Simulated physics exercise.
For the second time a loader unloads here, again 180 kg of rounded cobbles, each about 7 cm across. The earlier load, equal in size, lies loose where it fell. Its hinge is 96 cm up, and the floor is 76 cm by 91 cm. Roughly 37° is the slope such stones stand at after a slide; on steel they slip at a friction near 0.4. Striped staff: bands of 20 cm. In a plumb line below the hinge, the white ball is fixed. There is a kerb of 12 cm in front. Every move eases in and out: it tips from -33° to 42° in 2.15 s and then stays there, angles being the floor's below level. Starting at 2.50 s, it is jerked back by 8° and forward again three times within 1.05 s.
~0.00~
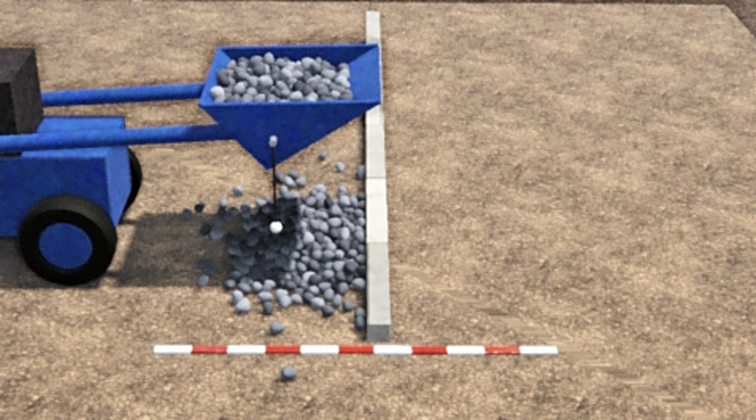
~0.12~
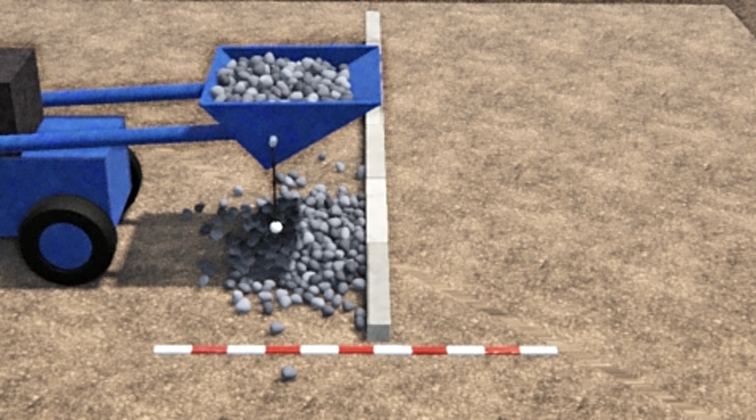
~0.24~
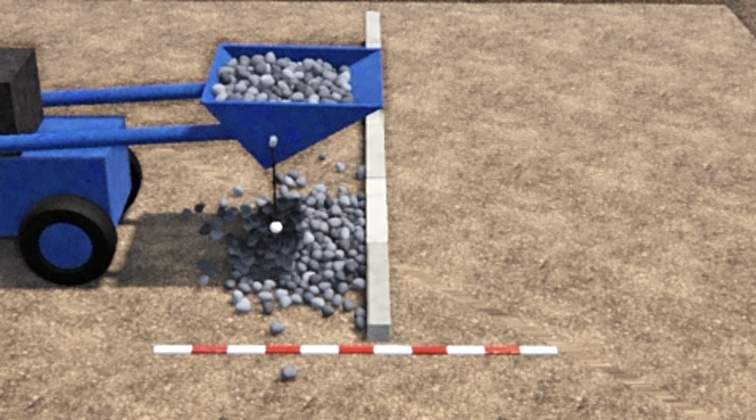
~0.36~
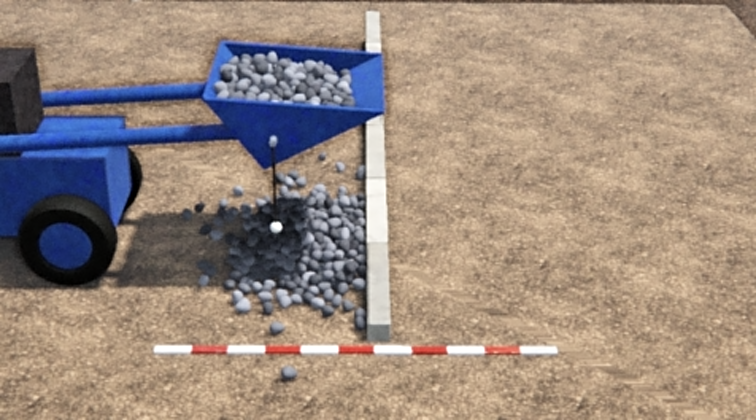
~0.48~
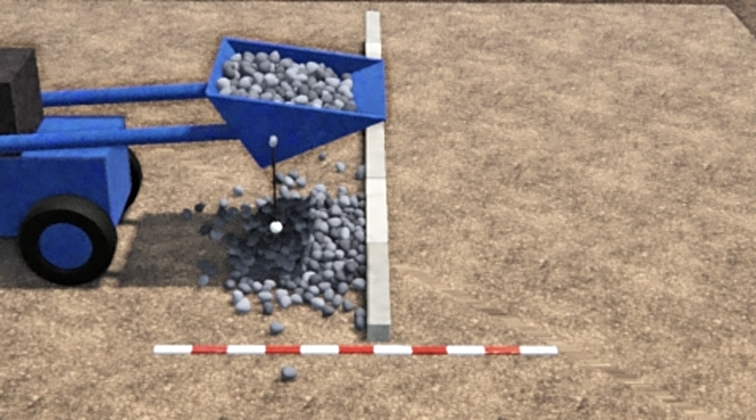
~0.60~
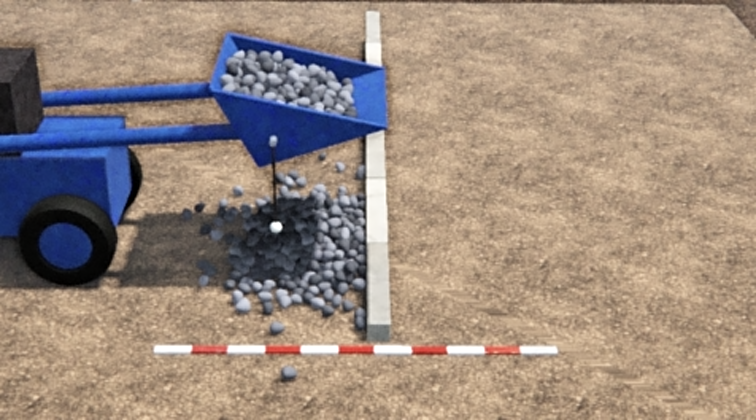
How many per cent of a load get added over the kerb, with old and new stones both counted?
75 %.
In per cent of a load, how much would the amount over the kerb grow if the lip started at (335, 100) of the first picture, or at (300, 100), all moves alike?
First place about 20 %, second about 5 %.
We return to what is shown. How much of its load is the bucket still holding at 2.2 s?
Close to 5 in a hundred.
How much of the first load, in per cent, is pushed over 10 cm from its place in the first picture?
Roughly 0 % of them.
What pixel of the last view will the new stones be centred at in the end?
In the last view, about pixel (418, 243).
After 1.6 s the floor is at 30°; in per cent of one load, 92 in the bucket, 107 on this side of the kerb, 1 over the kerb; the foremost stones are at (382, 174).
After 2.2 s the floor is at 42°; in per cent of one load, 5 in the bucket, 140 on this side of the kerb, 56 over the kerb; the foremost stones are at (501, 254).
After 4.0 s the floor is at 42°; in per cent of one load, 0 in the bucket, 125 on this side of the kerb, 75 over the kerb; the foremost stones are at (581, 262).
After 6.4 s the floor is at 42°; in per cent of one load, 0 in the bucket, 125 on this side of the kerb, 75 over the kerb; the foremost stones are at (581, 262). Net gain over the kerb, 75.
